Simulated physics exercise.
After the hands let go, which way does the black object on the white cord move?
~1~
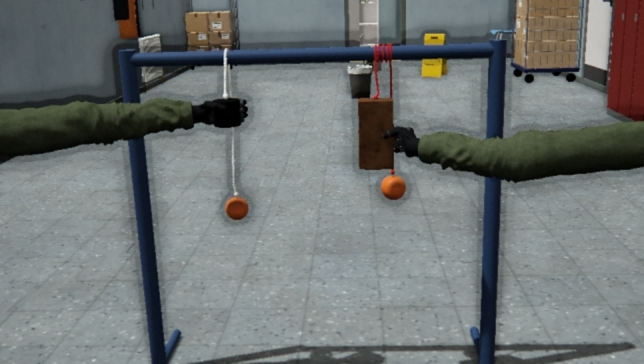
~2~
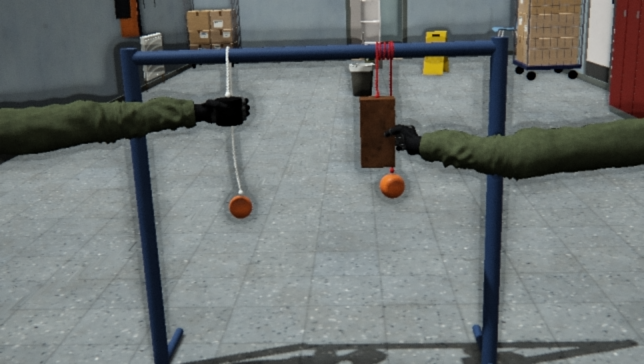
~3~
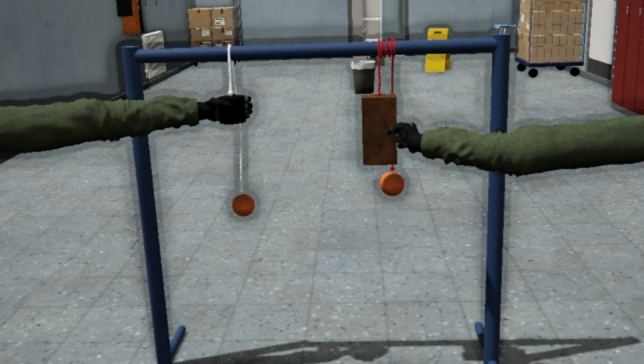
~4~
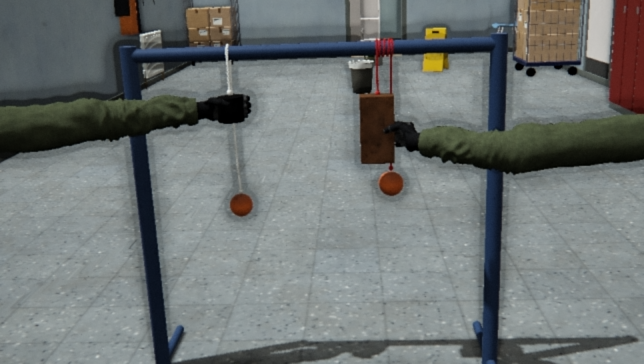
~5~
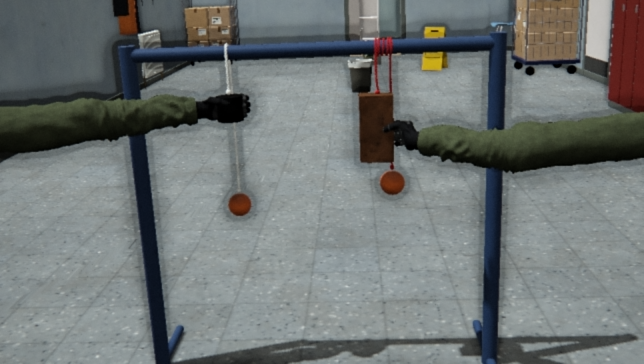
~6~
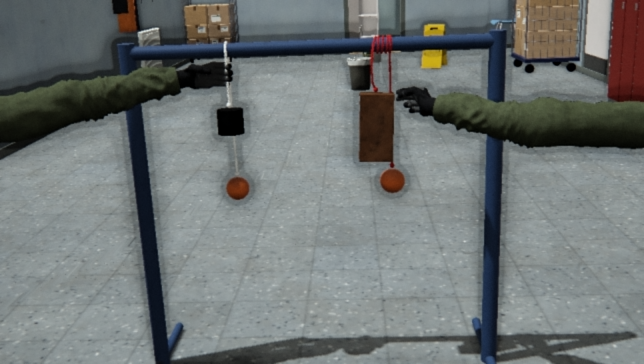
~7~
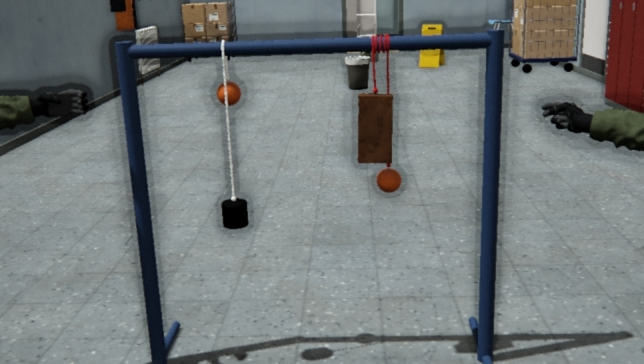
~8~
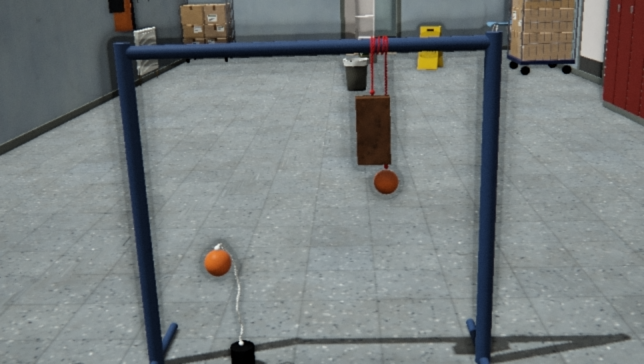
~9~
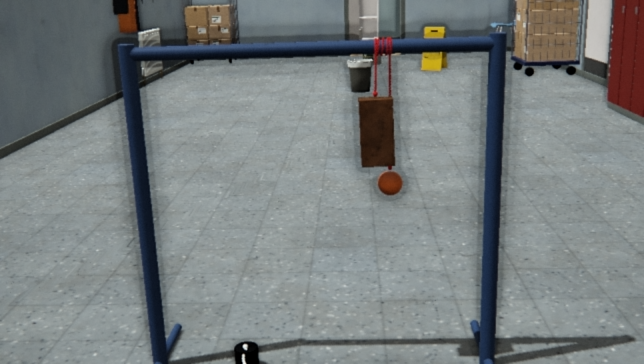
It moves down, dropping from near the rail to the floor.
